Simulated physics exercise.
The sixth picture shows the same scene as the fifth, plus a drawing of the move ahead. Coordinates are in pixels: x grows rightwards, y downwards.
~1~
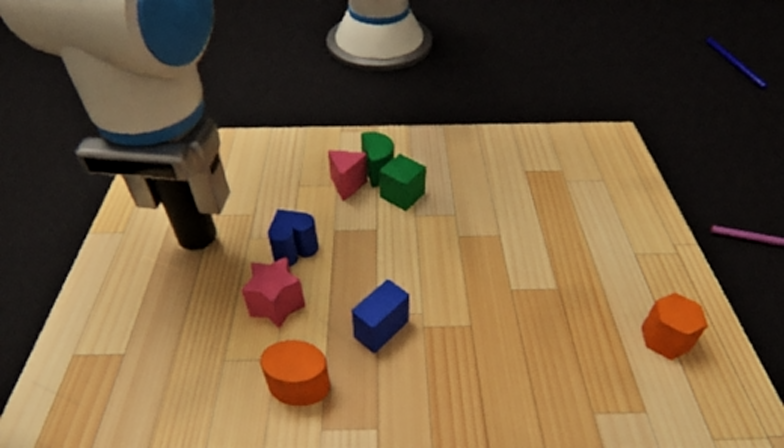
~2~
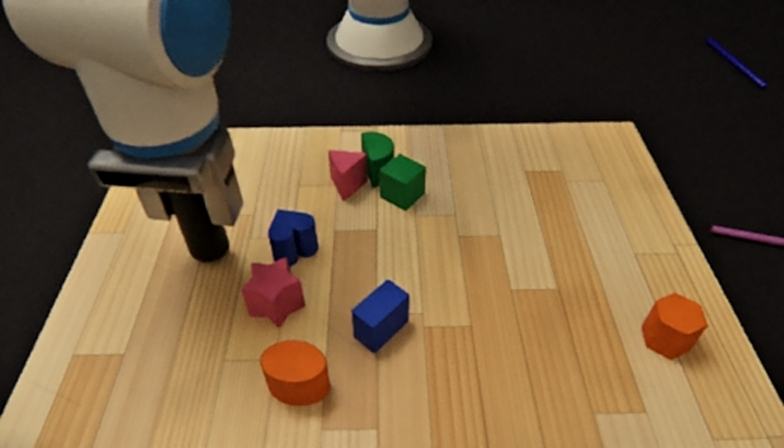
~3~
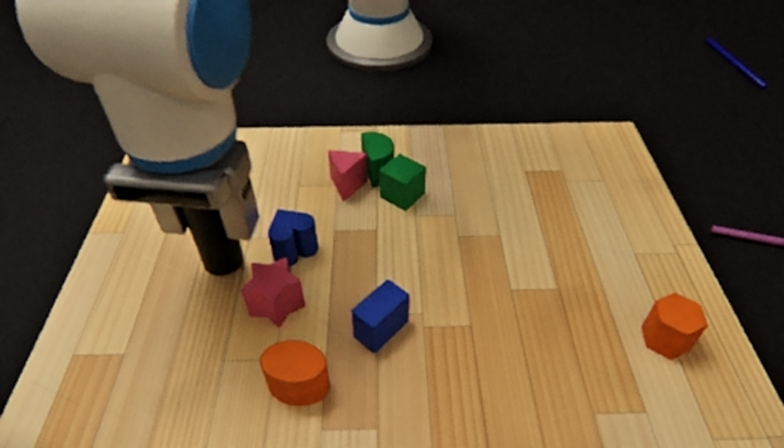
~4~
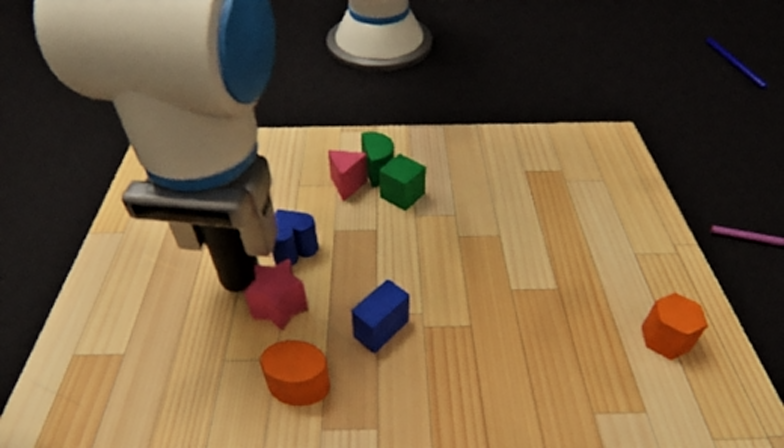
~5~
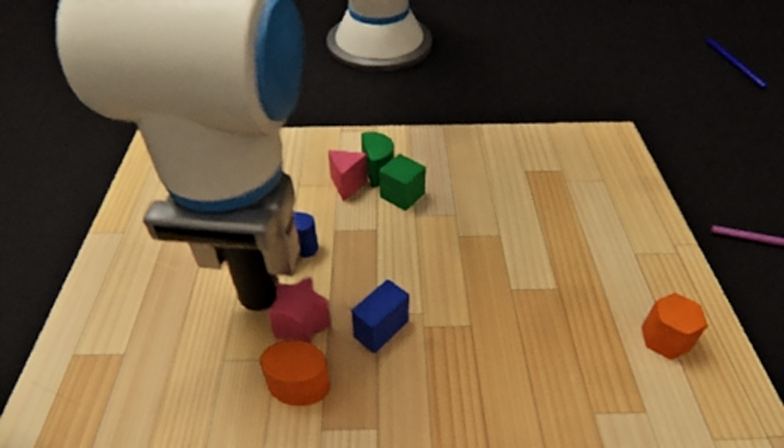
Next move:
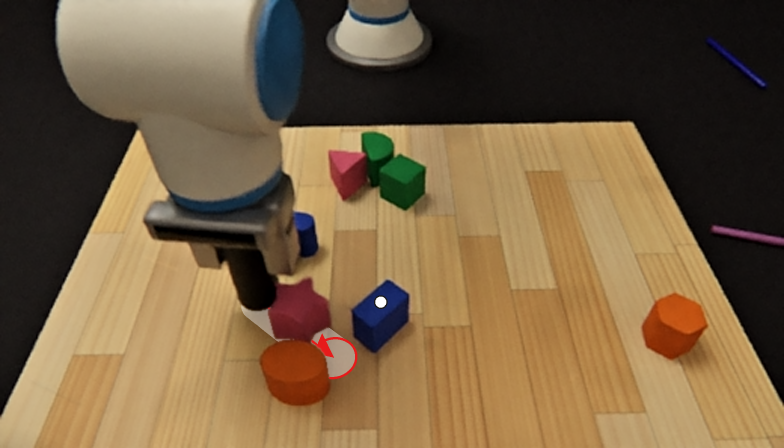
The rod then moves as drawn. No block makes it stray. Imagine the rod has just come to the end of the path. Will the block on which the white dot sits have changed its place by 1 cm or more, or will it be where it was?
The block on which the white dot sits changes place.
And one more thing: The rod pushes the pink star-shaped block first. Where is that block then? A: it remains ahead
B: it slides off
I choose A.
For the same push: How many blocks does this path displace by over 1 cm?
Blocks moved: Two.
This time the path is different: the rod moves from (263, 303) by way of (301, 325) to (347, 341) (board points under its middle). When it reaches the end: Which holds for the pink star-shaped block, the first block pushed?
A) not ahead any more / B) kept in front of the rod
(B)
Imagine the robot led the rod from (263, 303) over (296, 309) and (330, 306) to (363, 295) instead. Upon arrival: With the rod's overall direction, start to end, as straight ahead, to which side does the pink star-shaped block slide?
It will end up to the right.
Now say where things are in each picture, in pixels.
The first picture shows lower end of the rod (198, 236), tops of blocks, blue heart-shaped block (289, 223), orange oval (293, 360), pink star-shaped block (270, 278), blue oblong (381, 302).
The second picture shows rod (210, 248), blocks as before.
The third picture shows rod (224, 261), blocks as before.
The fourth picture shows rod (241, 276), pink star-shaped block (273, 280).
The fifth picture shows rod (260, 294), blue heart-shaped block partly hidden, orange oval (293, 360), pink star-shaped block (297, 298), blue oblong (381, 302).
The drawn path runs straight from (263, 303) to (334, 358); the dot is on the blue oblong.
On the path given first. Halfway along, rod (297, 322); pink star-shaped block (338, 327).
At the end, rod (332, 349); blue heart-shaped block not moved; orange oval (293, 364); pink star-shaped block (381, 354); blue oblong (400, 306), turned 60° anticlockwise.
